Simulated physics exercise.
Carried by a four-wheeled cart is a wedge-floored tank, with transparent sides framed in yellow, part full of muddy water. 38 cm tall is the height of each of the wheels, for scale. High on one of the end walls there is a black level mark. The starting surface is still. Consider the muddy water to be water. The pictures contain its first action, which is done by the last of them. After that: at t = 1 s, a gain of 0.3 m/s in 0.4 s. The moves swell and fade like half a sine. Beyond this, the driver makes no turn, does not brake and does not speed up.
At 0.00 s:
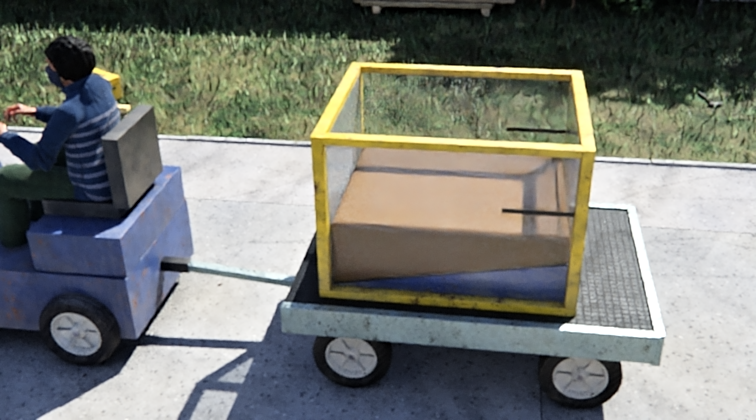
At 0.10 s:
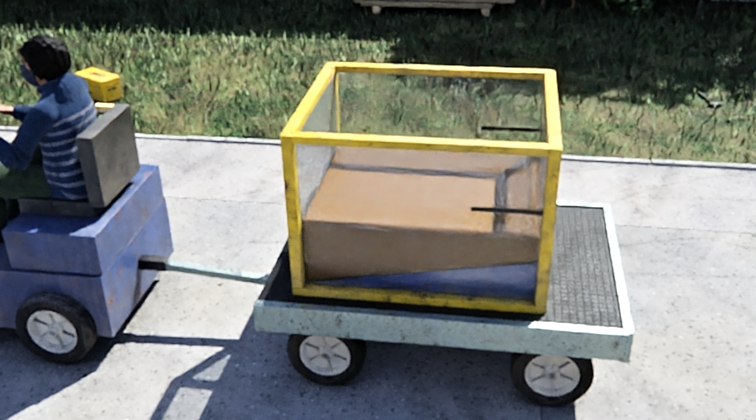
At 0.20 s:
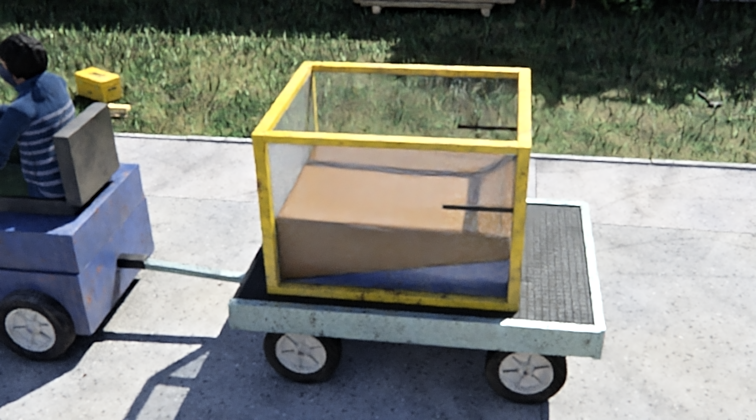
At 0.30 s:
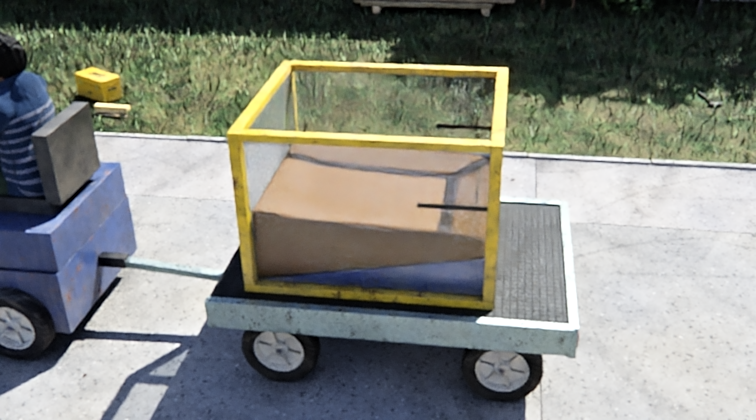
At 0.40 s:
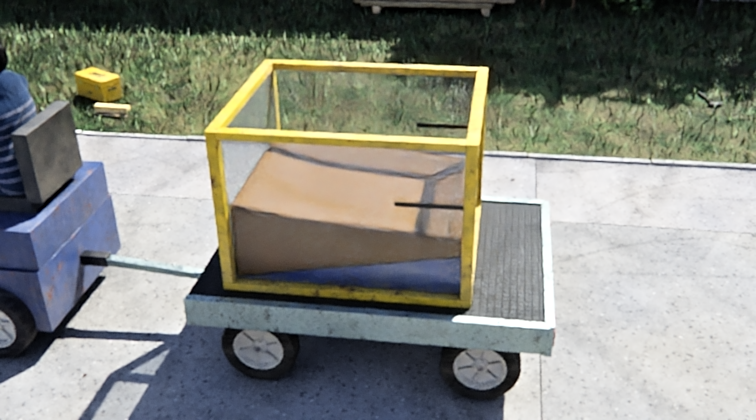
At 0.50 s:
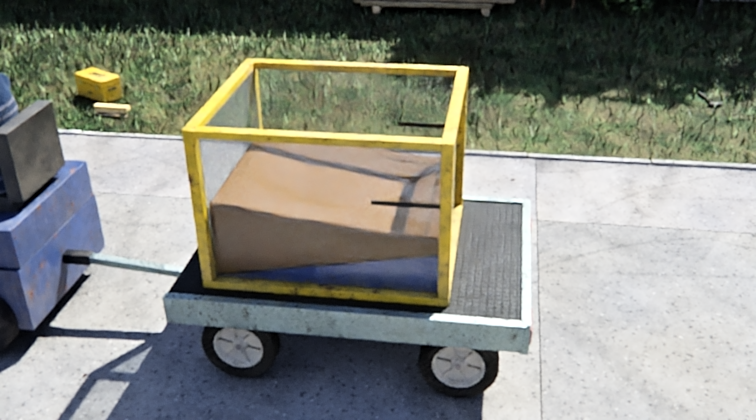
A cart rolls left behind a driven vehicle as its brown water climbs toward the front.
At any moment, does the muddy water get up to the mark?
Yes.
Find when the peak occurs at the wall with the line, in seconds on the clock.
About 2.9 seconds.
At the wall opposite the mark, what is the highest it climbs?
Peak level: Approx. 45 cm.
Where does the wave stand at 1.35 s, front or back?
Towards the aft end.
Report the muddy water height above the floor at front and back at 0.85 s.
The surface sits near 32 cm in front and near 30 cm at the rear.
Then, 0.85 s in, the surface is 33 cm up at the front and 30 cm at the back; nothing has left.
Then, 1.35 s in, the surface is 26 cm up at the front and 44 cm at the back; nothing has left.
Then, 1.90 s in, the surface is 36 cm up at the front and 32 cm at the back; nothing has left.
Then, 4.39 s in, the waves are smaller; the highest at the back wall was 53 cm, at 2.90 s, against a line at 45 cm.
